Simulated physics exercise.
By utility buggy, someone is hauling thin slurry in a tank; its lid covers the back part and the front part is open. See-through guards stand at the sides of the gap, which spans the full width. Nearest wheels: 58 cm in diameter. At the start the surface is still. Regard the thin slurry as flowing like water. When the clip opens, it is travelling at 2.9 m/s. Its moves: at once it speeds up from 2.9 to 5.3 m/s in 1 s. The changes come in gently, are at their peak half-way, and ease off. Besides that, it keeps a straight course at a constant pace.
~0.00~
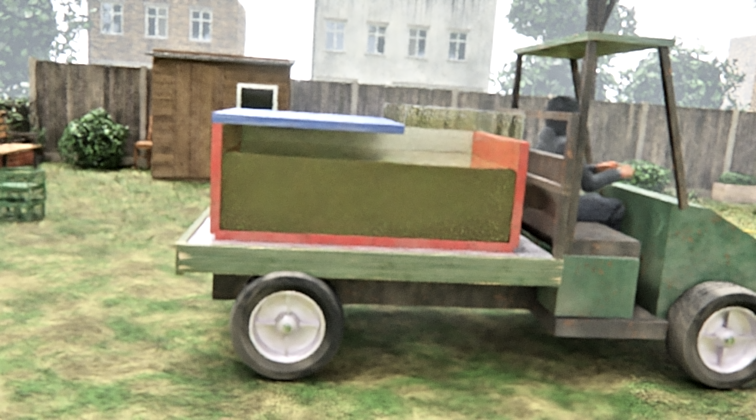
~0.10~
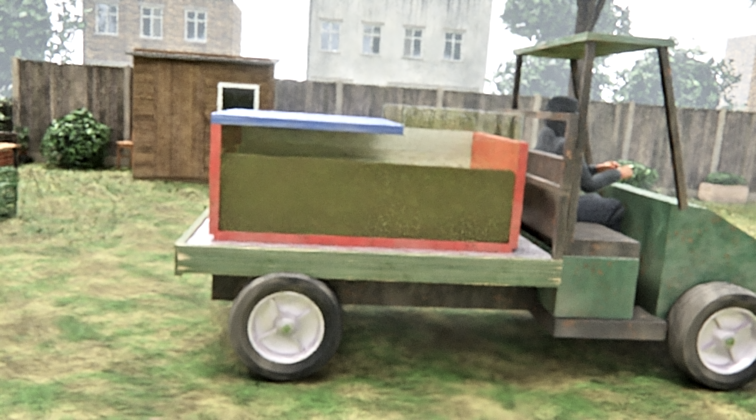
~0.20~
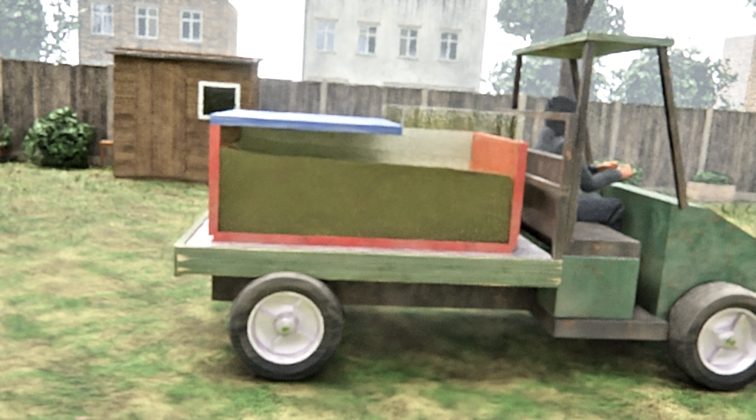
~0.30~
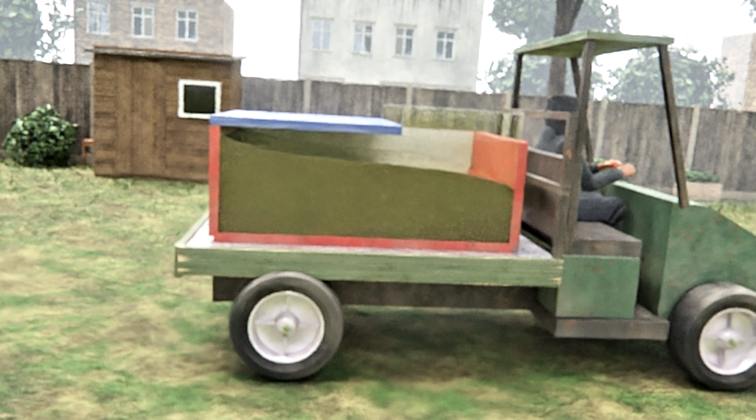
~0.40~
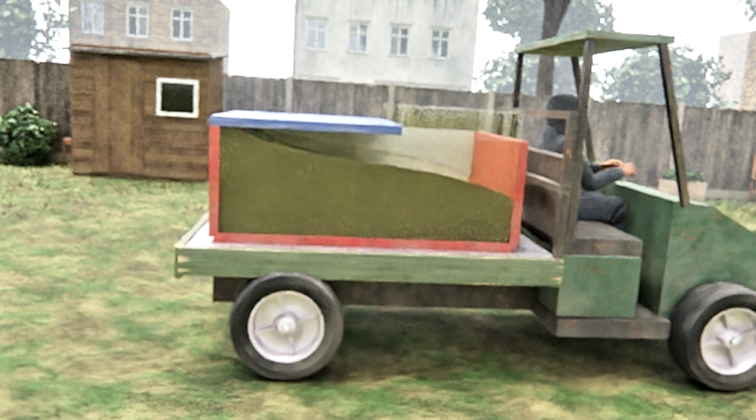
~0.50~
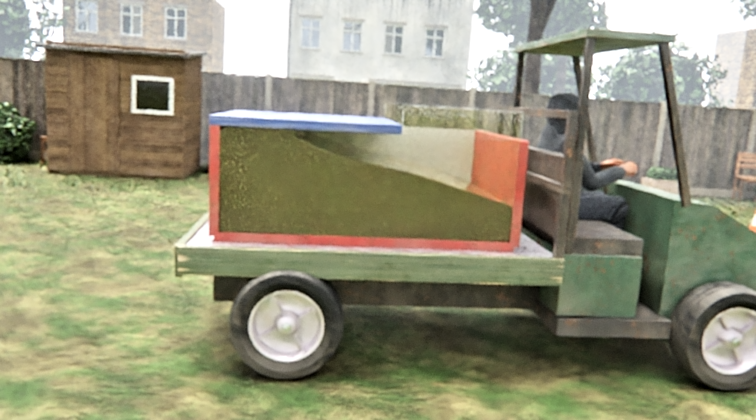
In a fenced garden, a green buggy driving right with a half-lidded tank, its murky liquid sinking at the front and climbing behind.
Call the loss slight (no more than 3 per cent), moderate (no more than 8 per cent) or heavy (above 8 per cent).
Slight.
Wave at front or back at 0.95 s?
At the aft end.
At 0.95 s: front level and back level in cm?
It reads roughly 18 cm up front and 54 cm at the back.
After 0.95 s the surface stands 19 cm on the front, 54 cm on the back; there is no loss.
After 1.40 s the surface stands 45 cm on the front, 44 cm on the back; there is no loss.
After 1.80 s the surface stands 50 cm on the front, 27 cm on the back; the loss stands at 1 per cent, over the front.
After 3.88 s the loss stands at 1 per cent, over the front, 5 of 620 litres.
